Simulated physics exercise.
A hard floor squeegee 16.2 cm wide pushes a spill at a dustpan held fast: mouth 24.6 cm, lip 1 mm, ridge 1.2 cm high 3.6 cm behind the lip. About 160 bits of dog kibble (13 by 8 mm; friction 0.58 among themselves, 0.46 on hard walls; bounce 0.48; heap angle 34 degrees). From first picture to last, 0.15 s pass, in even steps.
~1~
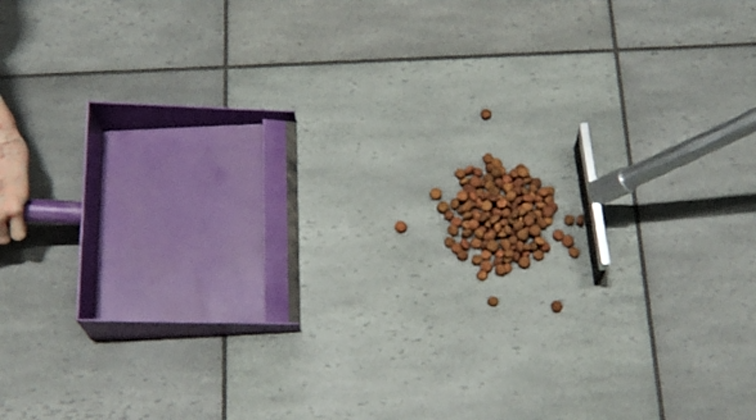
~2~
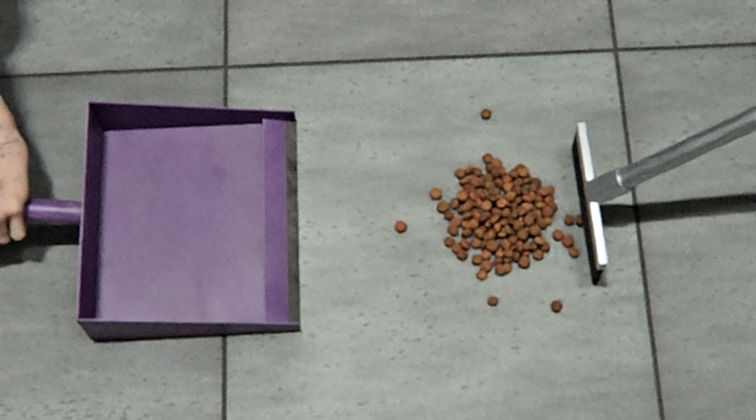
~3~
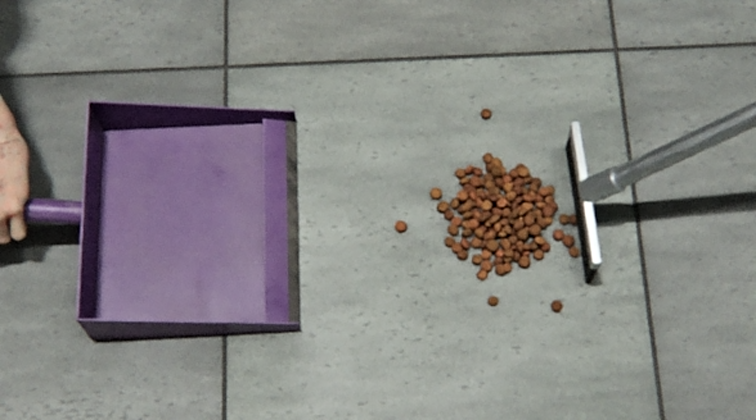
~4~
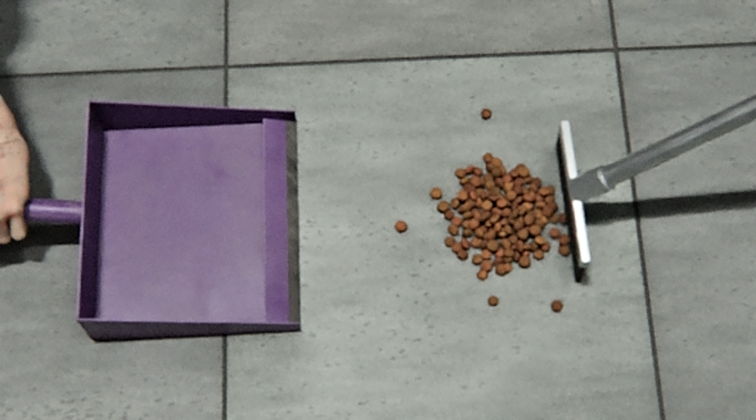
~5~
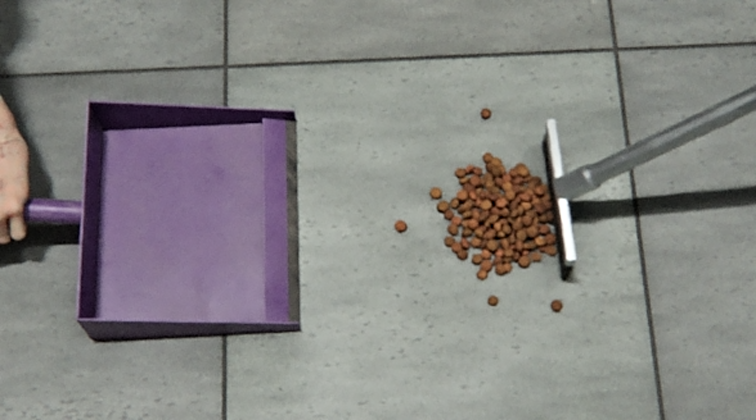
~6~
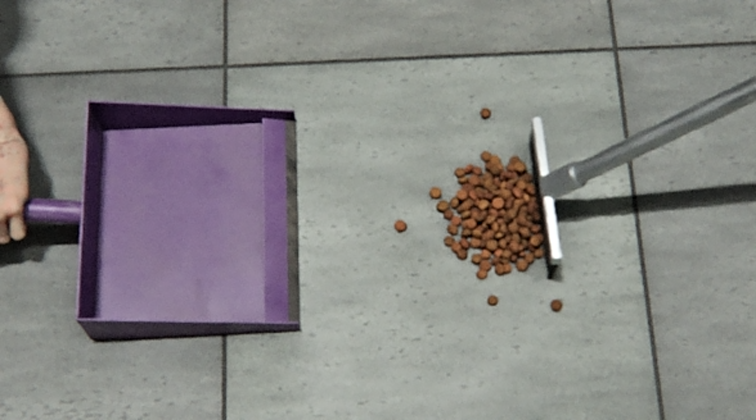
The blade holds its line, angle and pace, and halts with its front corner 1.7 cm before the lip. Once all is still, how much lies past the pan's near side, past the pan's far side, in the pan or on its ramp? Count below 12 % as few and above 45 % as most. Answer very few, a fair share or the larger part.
Near side very few, far side very few, pan a fair share.
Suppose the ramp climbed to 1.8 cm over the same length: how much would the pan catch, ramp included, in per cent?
It would be near 40 per cent.
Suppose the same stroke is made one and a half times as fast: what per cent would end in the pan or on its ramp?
In that case some 40 per cent.
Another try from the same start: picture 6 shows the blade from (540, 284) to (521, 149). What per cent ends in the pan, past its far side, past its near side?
Pan 35, far 0, near 10.
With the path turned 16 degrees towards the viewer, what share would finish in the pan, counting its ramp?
Then about 40 per cent.
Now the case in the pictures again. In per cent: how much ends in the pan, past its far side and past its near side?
Near side 0, far side 0, pan 40.
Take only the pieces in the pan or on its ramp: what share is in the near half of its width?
Roughly 20 per cent.
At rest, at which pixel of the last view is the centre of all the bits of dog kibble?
At about (298, 201).
Then, 0.25 s after the last picture, middle of the blade 15 cm from the lip; 0 % over the lip, far side 0 %, near side 0 %.
Then, 0.43 s after the last picture, middle of the blade 6 cm from the lip; 0 % over the lip, far side 0 %, near side 0 %.
Then, 0.72 s after the last picture, middle of the blade 2 cm from the lip; 40 % over the lip, far side 0 %, near side 0 %.
In the end, near side 0 %, far side 0 %, pan 40 %, in front of the lip or behind the blade 60 %.
